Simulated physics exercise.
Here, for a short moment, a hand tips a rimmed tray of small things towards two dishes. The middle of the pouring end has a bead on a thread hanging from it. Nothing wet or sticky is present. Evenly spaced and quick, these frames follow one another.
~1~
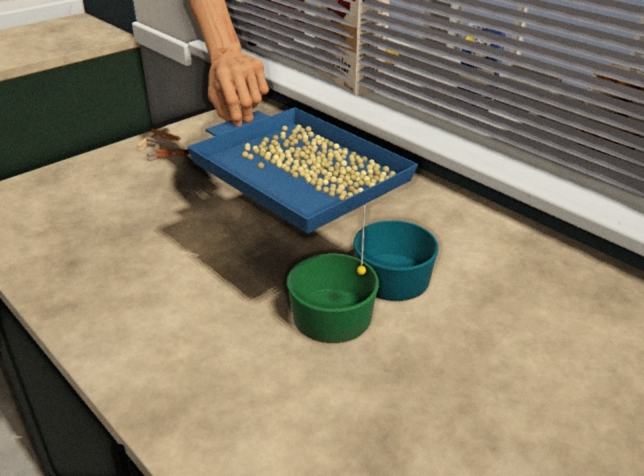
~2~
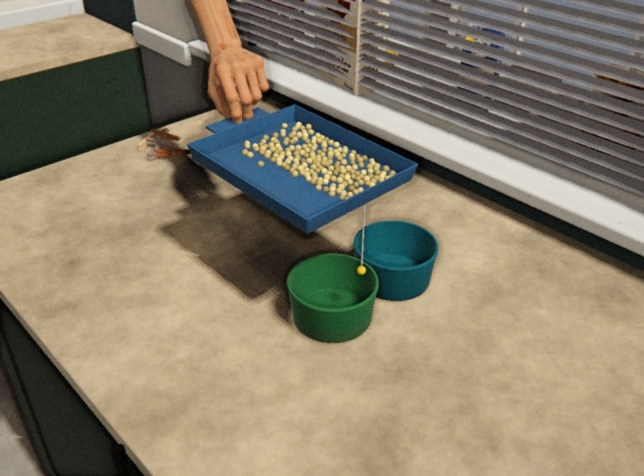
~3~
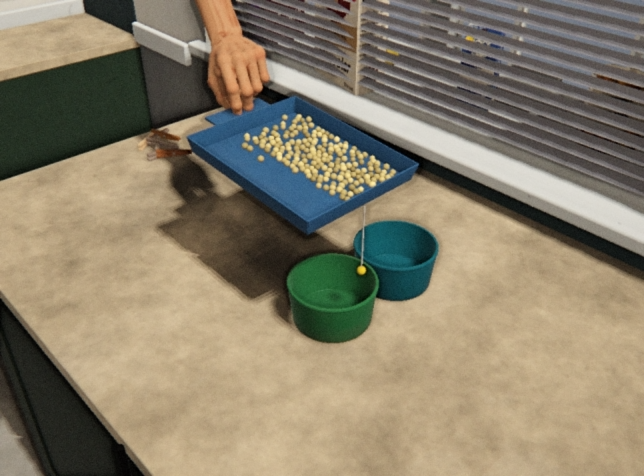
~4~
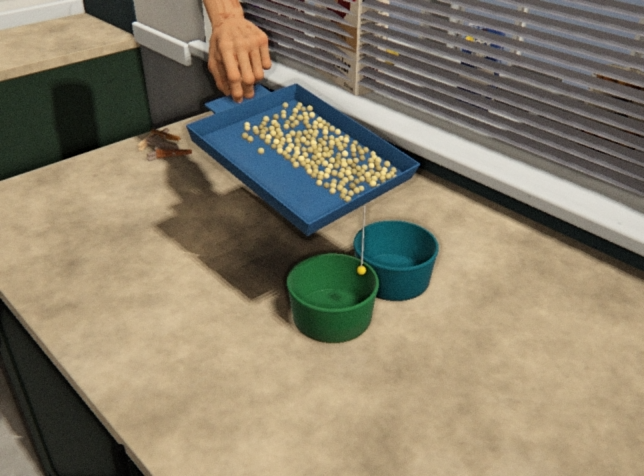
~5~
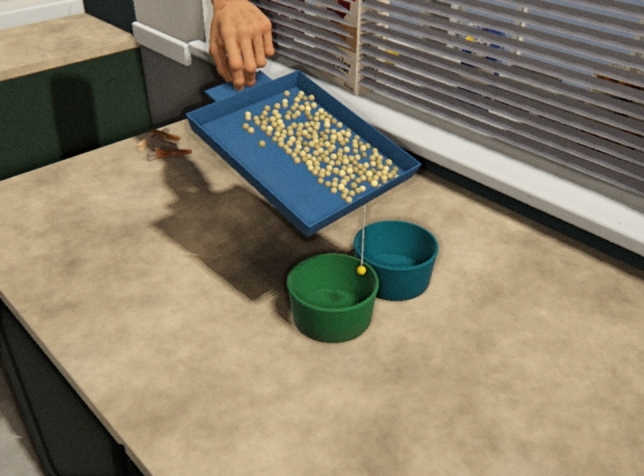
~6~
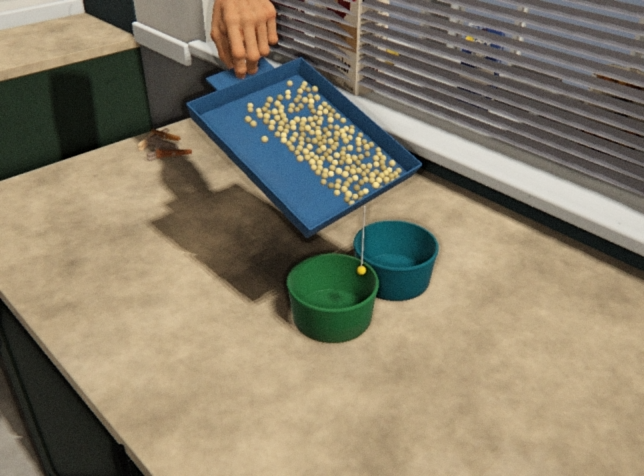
A mottled beige countertop beside a window with slatted blinds is seen from above at an angle, by a camera that stays still. A hand holds a blue rimmed tray of pale yellow soya beans, a yellow bead hanging by a thread from its near end, with a green dish and a teal one below. The hand rises, steadily steepening the tray, its left corner dipping slightly, and the beans shift slightly.
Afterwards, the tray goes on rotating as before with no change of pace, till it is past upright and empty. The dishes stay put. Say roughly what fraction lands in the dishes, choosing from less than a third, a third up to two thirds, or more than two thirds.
The dishes will end up with below a third of the load.
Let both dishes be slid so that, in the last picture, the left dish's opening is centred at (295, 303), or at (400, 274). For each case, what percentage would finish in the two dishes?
Around 30 and around 10 per cent, in that order.
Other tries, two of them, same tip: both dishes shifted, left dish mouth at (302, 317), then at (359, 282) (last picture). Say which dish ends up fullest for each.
The first layout gives the one at left, the second layout gives the one at left.
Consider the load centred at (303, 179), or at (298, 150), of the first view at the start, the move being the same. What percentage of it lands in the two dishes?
Respectively 0 and 0 per cent.
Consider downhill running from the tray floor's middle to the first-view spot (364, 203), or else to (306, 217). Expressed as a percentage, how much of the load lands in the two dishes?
The first try gives close to 0 per cent, the second close to 40 per cent.
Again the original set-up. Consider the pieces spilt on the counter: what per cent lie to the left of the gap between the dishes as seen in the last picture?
It comes to about 50 percent.
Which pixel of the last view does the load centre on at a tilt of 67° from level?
In the last view, the load is centred close to (349, 198).
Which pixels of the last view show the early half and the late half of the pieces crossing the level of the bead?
I'd say close to (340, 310) at first and close to (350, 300) later on.
Just after the last frame, tray tipped steeply; almost all on the tray; just a few outside both; just a few in the air.
A moment on, tray tipped past a quarter turn; roughly a quarter on the tray; just a few in the left dish; roughly half outside both; roughly a third in the air.
Further on, tray tipped past a quarter turn; about a tenth in the left dish; just a few in the right dish; almost all outside both.
When it is over, tray tipped past a quarter turn; about a tenth in the left dish; just a few in the right dish; almost all outside both.
